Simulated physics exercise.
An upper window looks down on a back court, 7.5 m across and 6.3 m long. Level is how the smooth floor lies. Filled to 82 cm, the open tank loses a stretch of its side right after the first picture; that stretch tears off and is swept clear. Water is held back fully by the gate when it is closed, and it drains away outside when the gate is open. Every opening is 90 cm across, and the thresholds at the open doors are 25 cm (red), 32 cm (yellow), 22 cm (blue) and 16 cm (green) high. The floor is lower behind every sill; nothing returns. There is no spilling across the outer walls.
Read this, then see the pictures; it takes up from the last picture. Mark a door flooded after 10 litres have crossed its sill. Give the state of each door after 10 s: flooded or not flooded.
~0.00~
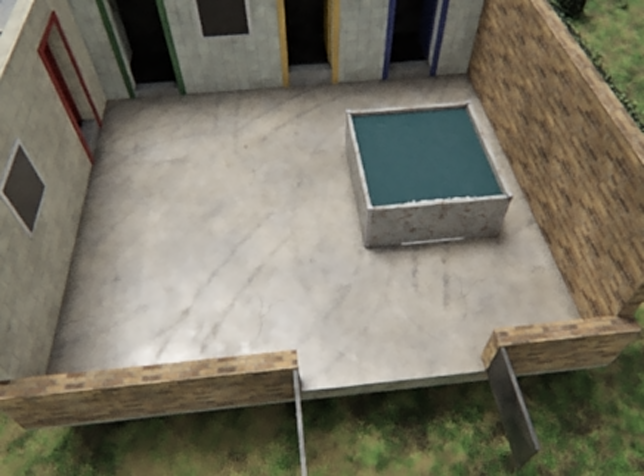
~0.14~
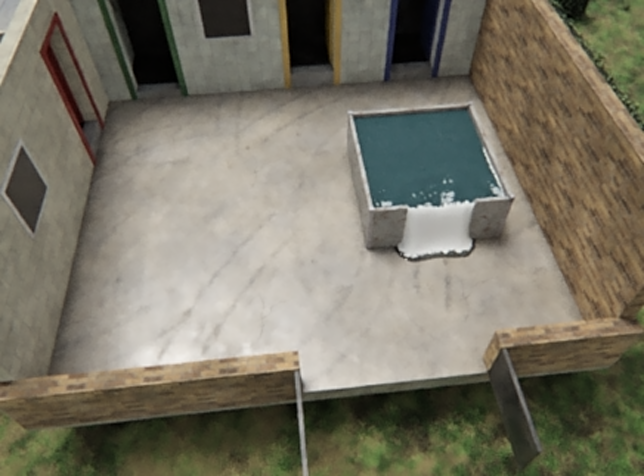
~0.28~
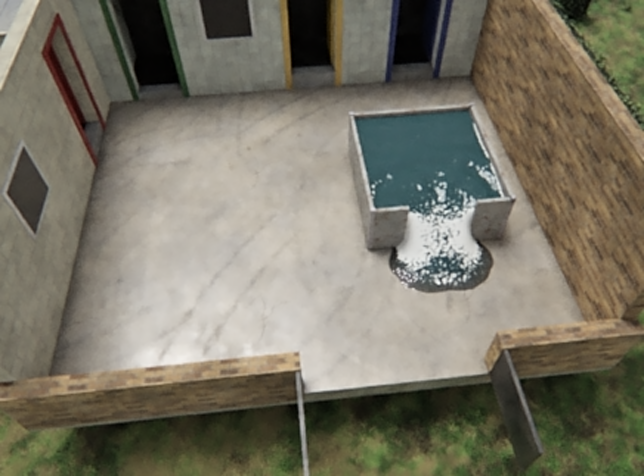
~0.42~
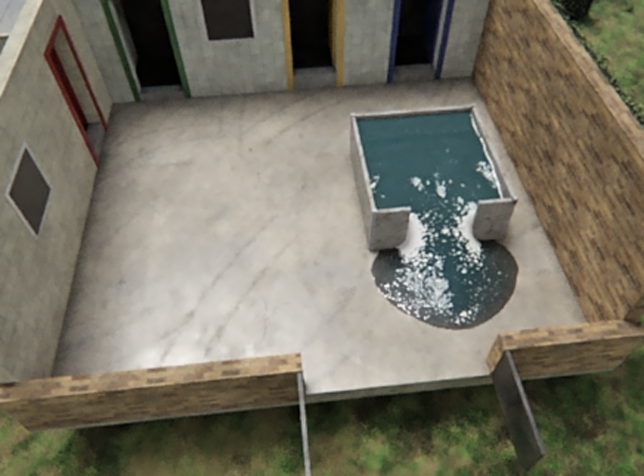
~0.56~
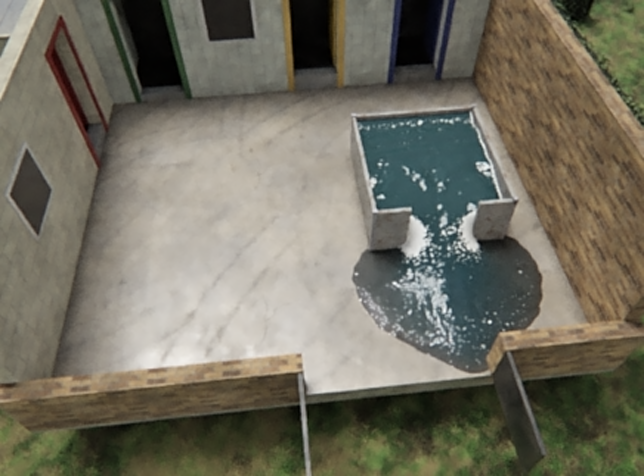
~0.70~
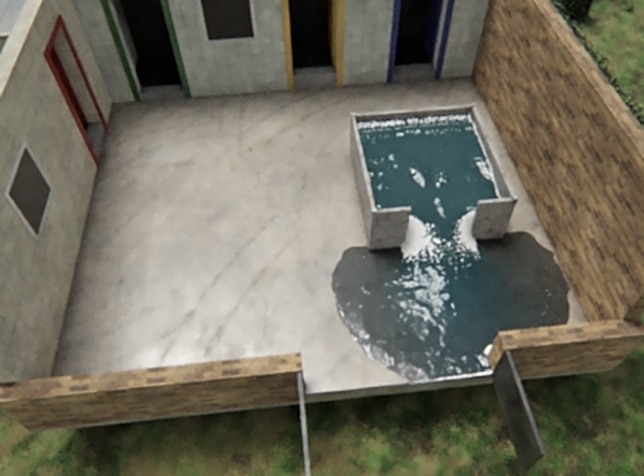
At the end, red door: Not over, yellow door: Not over, blue door: Not over, green door: Not over.
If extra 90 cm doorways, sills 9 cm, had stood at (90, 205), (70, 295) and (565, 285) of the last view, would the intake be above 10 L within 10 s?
Taking them in order, the first gets too little, the second too little and the third enough.
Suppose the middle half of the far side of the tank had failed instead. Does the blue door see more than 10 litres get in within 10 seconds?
So for blue: Yes.
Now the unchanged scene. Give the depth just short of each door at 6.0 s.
Centimetres: Red 0 / yellow 3 / blue 11 / green 0.
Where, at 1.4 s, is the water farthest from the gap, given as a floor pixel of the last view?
Near (279, 379).
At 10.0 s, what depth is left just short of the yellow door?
Depth: ~ 3.0 cm.
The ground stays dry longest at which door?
The red door is last.
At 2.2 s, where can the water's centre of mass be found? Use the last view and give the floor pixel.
Near (437, 224).
After 1.4 s water covers 15 % of the floor and is deepest (60 cm) near (591, 346); red door not reached, yellow door not reached, blue door not reached, green door not reached.
After 2.2 s water covers 20 % of the floor and is deepest (42 cm) near (502, 355); red door not reached, yellow door not reached, blue door not reached, green door not reached.
After 3.5 s water covers 25 % of the floor and is deepest (26 cm) near (498, 344); red door not reached, yellow door not reached, blue door not reached, green door not reached.
After 6.0 s water covers 40 % of the floor and is deepest (19 cm) near (578, 347); red door not reached, yellow door 3 cm at the sill, 0 L in, blue door 11 cm at the sill, 0 L in, green door not reached.
After 10.0 s water covers 65 % of the floor and is deepest (11 cm) near (502, 355); red door 3 cm at the sill, 0 L in, yellow door 3 cm at the sill, 0 L in, blue door 8 cm at the sill, 0 L in, green door 2 cm at the sill, 0 L in.
